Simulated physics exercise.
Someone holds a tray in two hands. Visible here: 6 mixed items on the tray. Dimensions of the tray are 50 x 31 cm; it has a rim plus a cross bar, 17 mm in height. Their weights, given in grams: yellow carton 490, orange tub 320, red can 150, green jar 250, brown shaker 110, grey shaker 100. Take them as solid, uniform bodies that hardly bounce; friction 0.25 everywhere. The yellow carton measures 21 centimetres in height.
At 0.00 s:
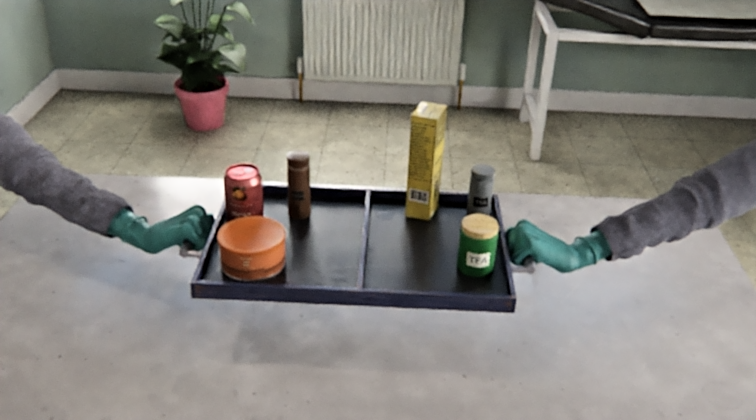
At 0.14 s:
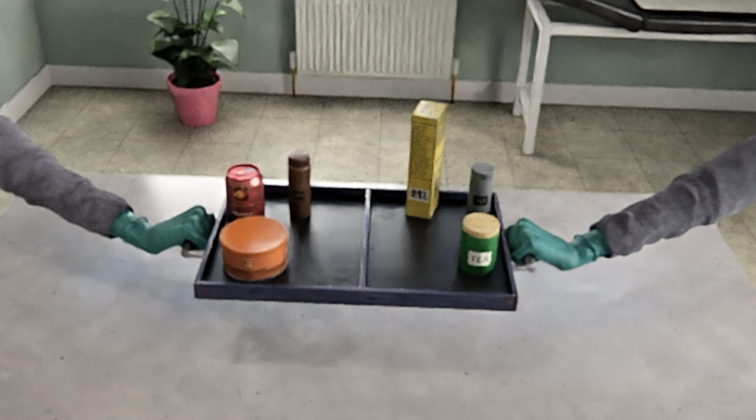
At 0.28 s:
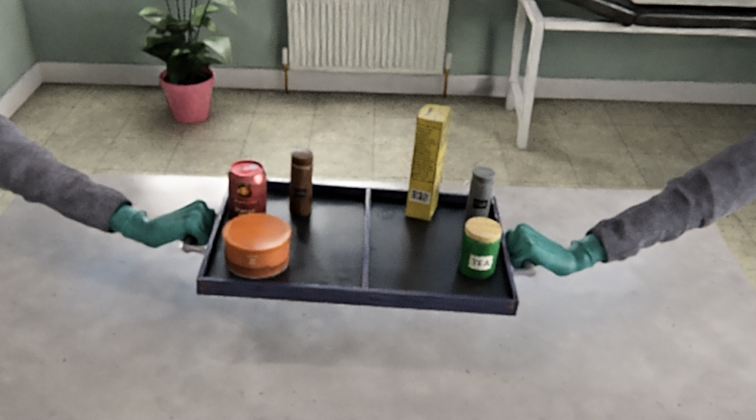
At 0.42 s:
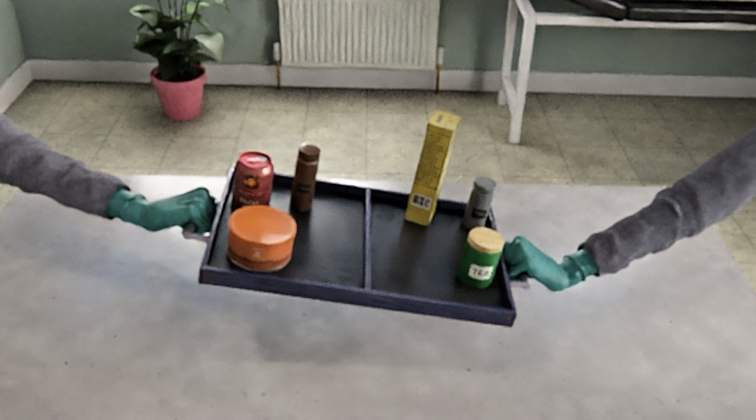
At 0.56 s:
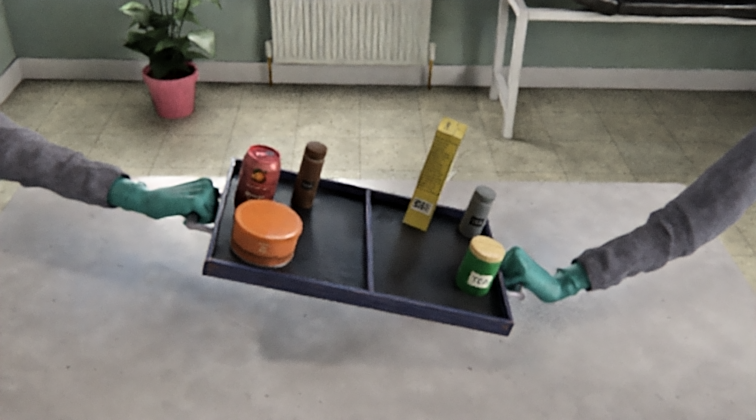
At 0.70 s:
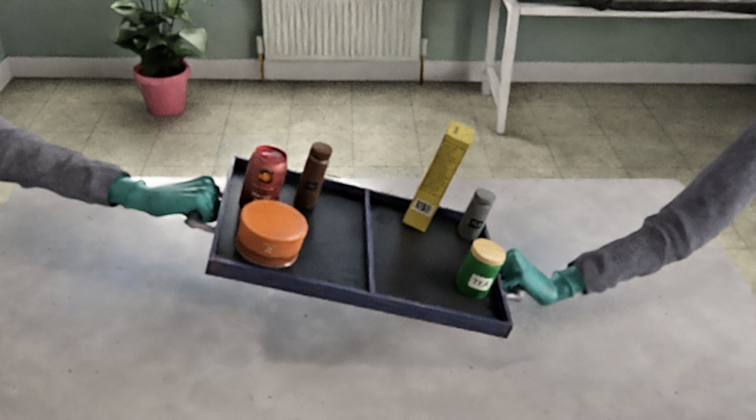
In a tiled room, gloved hands holding a tray of six items level, then tilting it right edge down, the yellow carton leaning.
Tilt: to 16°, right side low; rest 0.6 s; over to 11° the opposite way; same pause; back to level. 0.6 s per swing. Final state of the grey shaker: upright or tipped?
Tipped.
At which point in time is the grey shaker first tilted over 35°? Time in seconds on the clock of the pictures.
Somewhere about 1.0 s.
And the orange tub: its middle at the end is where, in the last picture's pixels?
It comes to rest somewhere around (334, 255).
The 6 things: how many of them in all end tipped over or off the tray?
The answer: 3.
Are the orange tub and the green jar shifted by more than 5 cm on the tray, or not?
First the orange tub: It departs its position; then the green jar: It stays in position.
After 1.00 s, tray at 16°, right edge down; grey shaker 51° off its base near (495, 219); yellow carton 61° off its base; red can moved 5 cm.
After 1.30 s, tray at 16°, right edge down; yellow carton and grey shaker now off the tray; brown shaker 9° off its base; red can moved 12 cm.
After 1.50 s, tray at 10°, right edge down; brown shaker on its side; red can 7° off its base; orange tub moved 12 cm.
After 1.80 s, tray at 10°, left edge down; brown shaker on its side; red can moved 17 cm; orange tub moved 12 cm.
In the end (3.5 s), off the tray and tipped over, yellow carton and grey shaker; toppled on the tray, brown shaker; not toppled but over 5 cm from the start, orange tub and red can; the last one under 5 cm from the start. In the last view, grey shaker near (515, 252).
